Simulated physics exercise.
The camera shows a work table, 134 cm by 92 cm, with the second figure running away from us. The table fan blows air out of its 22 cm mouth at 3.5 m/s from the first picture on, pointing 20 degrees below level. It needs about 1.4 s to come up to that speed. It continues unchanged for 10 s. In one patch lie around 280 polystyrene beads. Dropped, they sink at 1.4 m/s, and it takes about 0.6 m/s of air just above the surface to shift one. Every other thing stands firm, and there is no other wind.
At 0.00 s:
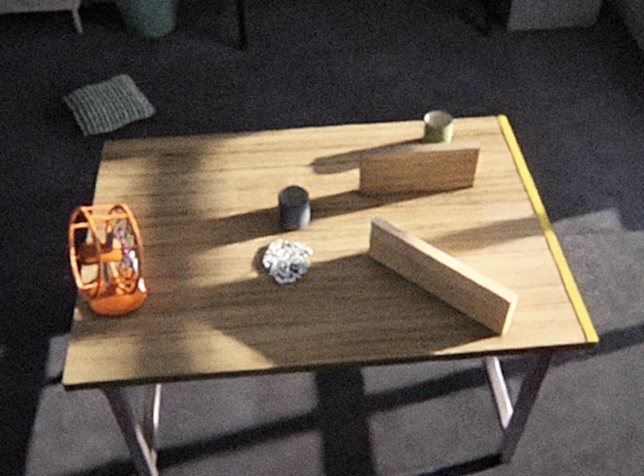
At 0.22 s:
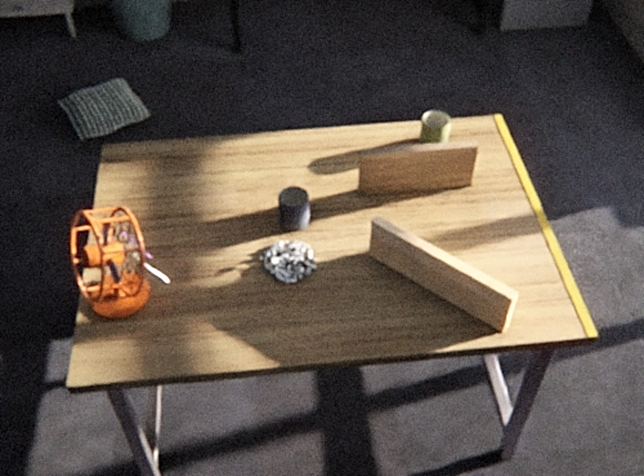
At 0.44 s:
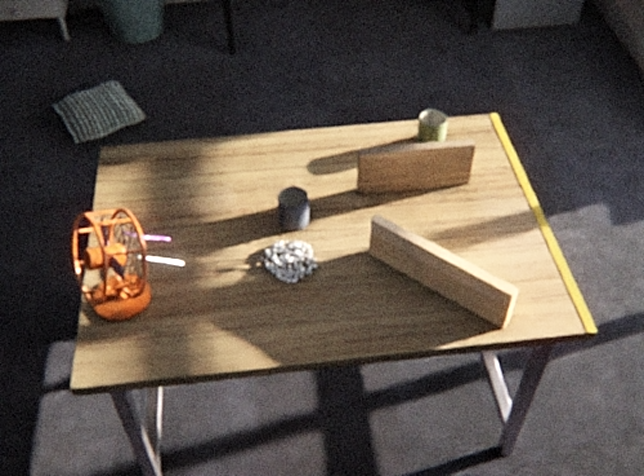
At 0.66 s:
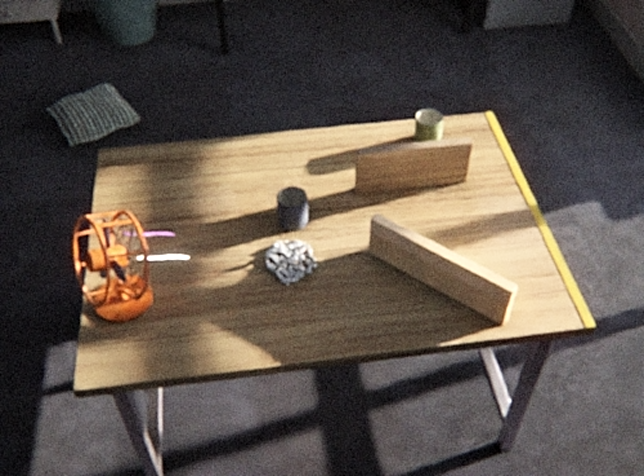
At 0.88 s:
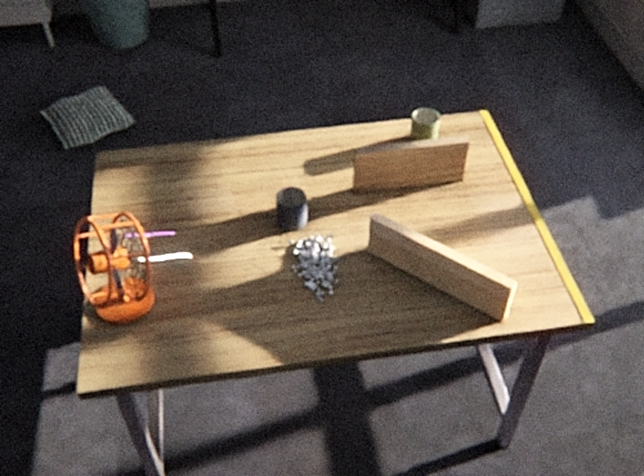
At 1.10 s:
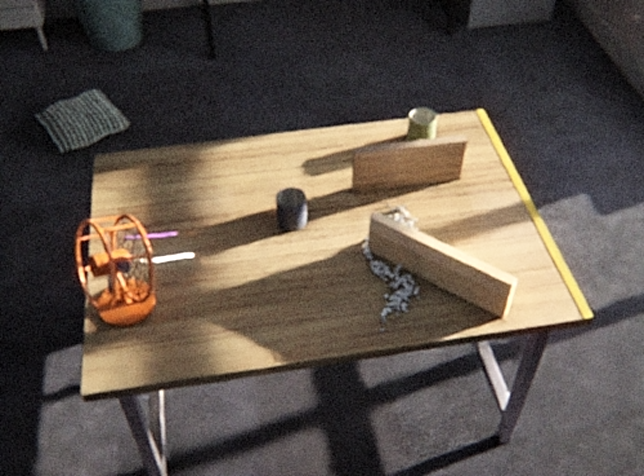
White polystyrene beads lie in a small heap on a wooden table while an orange fan at the left starts up, its streamers lifting toward them. The heap then spreads and slides right, past a dark cup, until the beads are strewn along and around the end of a slanted board.
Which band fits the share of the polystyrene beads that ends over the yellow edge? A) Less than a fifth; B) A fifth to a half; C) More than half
Option B: A fifth to a half.
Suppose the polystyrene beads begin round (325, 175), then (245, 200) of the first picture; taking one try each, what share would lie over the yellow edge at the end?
0 and 0 in a hundred, respectively.
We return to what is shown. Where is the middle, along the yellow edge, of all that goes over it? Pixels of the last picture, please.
Close to pixel (532, 201).
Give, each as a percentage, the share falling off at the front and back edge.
About 60 % front, about 0 % back.
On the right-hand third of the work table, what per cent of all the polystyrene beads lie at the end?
Roughly 5 %.
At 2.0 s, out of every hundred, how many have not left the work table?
About 10 per cent remain.
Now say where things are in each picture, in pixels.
In the first frame, the middle of the polystyrene beads is near (286, 261), none has stirred yet and the mouth of the table fan is at (104, 252).
In the second frame, the middle of the polystyrene beads is near (287, 259), about 1 % have left their places and the yellow edge is centred on (542, 210).
In the third frame, the middle of the polystyrene beads is near (288, 259), about 1 % have left their places, the top of a mug is at (293, 197) and the top of a board is at (441, 253).
In the fourth frame, the middle of the polystyrene beads is near (291, 259) and about 1 % have left their places.
In the fifth frame, the middle of the polystyrene beads is near (317, 260), the farthest in sight from the table fan is at (332, 235) and about 95 % have left their places.
In the sixth frame, the middle of the polystyrene beads is near (395, 272), the farthest in sight from the table fan is at (416, 220) and all have left their places.
After 2.0 s the count stands so, 30 % are over the yellow edge.
After 3.2 s the count stands so, 31 % are over the yellow edge.
After 5.5 s the count stands so, 31 % are over the yellow edge.
After 10.0 s, at the end, 32 % are over the yellow edge.
